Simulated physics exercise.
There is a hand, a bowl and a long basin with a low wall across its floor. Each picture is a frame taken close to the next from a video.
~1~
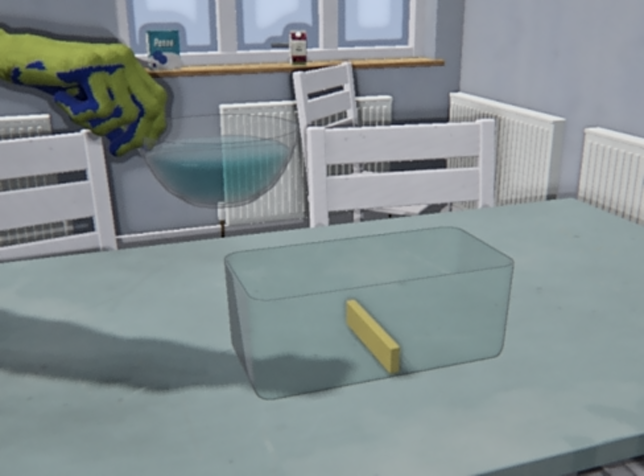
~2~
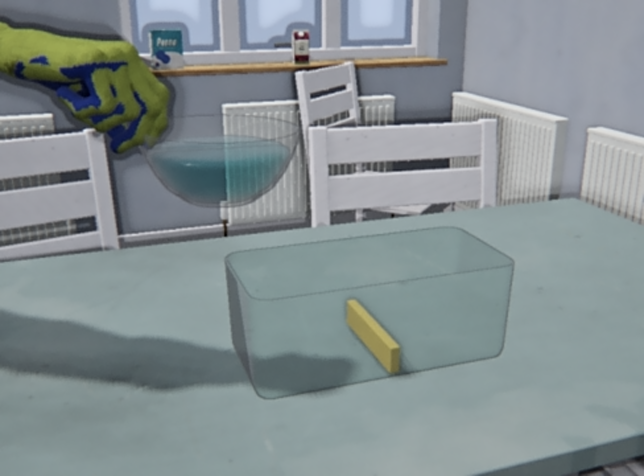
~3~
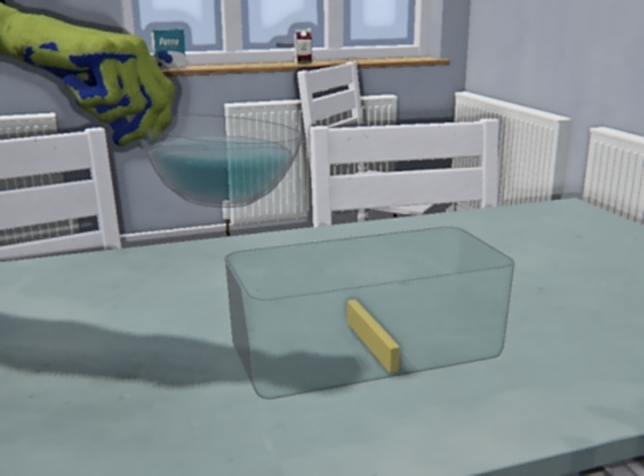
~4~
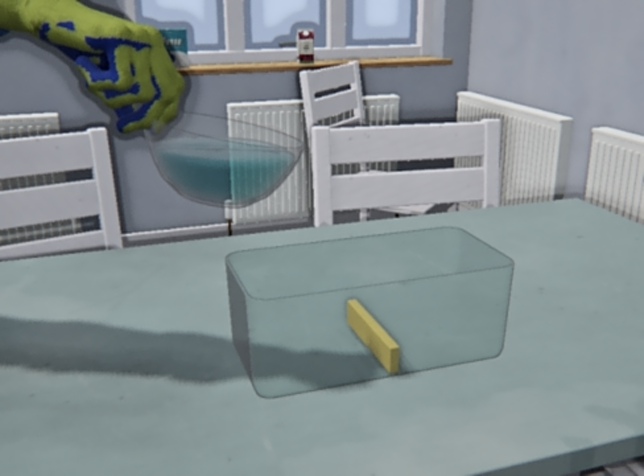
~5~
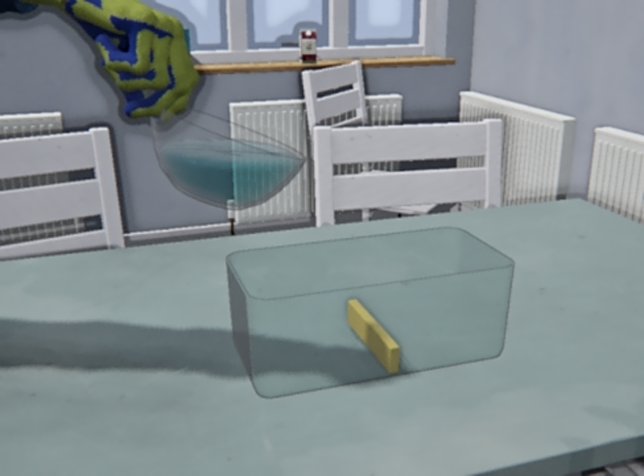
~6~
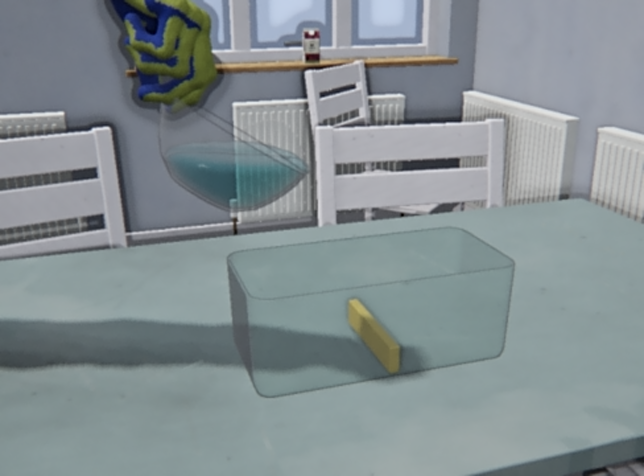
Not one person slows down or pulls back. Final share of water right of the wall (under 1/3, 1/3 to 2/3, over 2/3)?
The bottom band.
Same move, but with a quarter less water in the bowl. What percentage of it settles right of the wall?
The share comes to some 15 parts in a hundred.
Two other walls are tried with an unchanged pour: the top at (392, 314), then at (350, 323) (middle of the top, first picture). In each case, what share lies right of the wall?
Estimated: 15 % first, 30 % second.
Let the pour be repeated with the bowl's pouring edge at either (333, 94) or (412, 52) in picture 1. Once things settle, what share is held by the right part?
In turn 50 % and 65 %.
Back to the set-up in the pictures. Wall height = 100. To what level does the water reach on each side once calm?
70 per cent for the left part, 20 for the right.
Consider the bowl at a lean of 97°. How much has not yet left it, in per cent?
I'd reckon near 10 percent is still held at that tilt.
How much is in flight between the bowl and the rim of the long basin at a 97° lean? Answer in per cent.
It works out to about 30 percent.
A moment on, the bowl is tipped on its side and 8 per cent is still to pour, 64 is left of the wall and 0 right of it.
Next, the bowl is tipped right over and 0 per cent is still to pour, 84 is left of the wall and 11 right of it.
Then the bowl is tipped right over and 0 per cent is still to pour, 79 is left of the wall and 18 right of it.
Later the bowl is tipped right over and 0 per cent is still to pour, 78 is left of the wall and 19 right of it.
In the end 78 per cent lies left of the wall, 20 right of it and 3 outside.
